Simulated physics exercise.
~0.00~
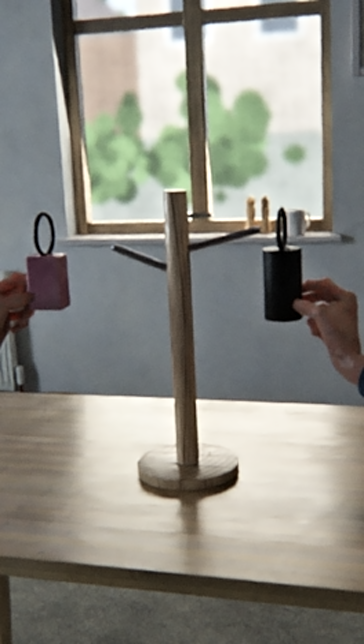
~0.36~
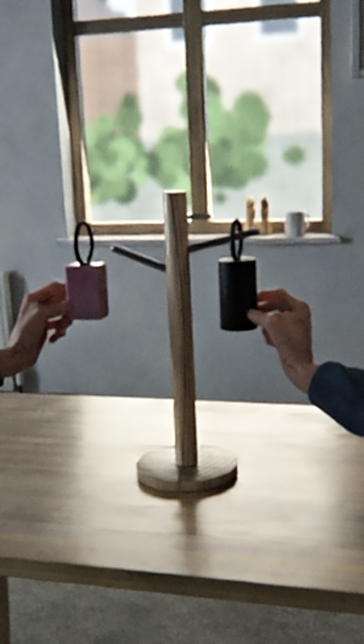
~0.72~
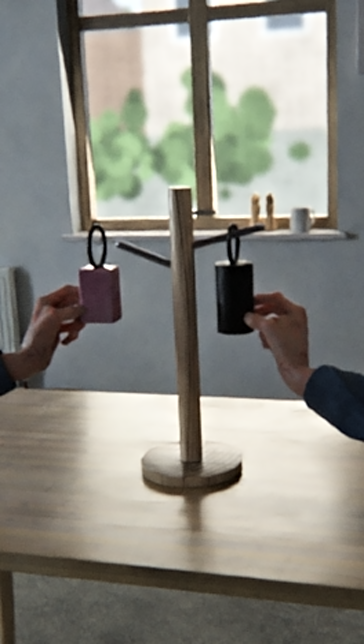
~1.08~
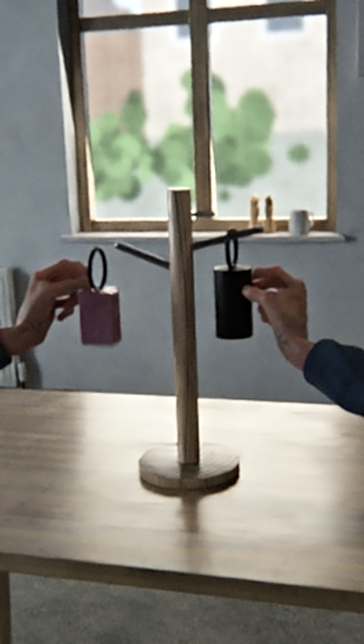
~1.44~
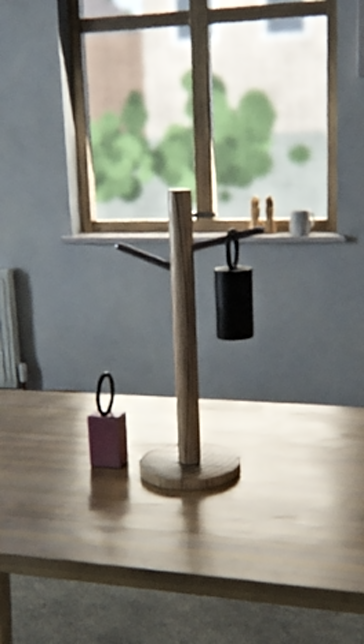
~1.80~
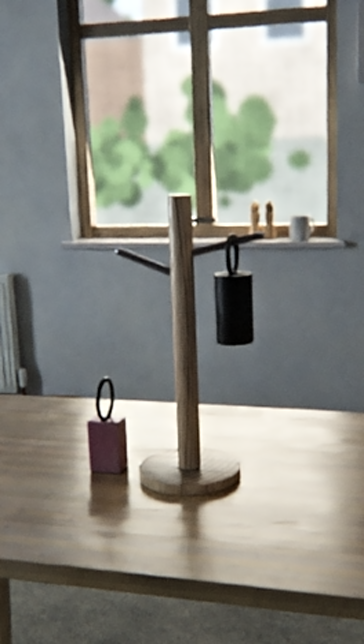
In a grey-walled room, a slightly swaying camera looks across a wooden table toward a window with blurred greenery outside. A wooden peg stand with two dark arms stands on the table, while one hand holds a pink pouch at the left and another holds a black lantern at the right, each topped with a dark loop. The hands carry both objects inward toward the pegs. As the hands release them, the pouch drops on the left while the lantern hangs from the right peg. The hands leave, and the pouch ends upright on the tabletop beside the stand's base, the lantern still hanging.
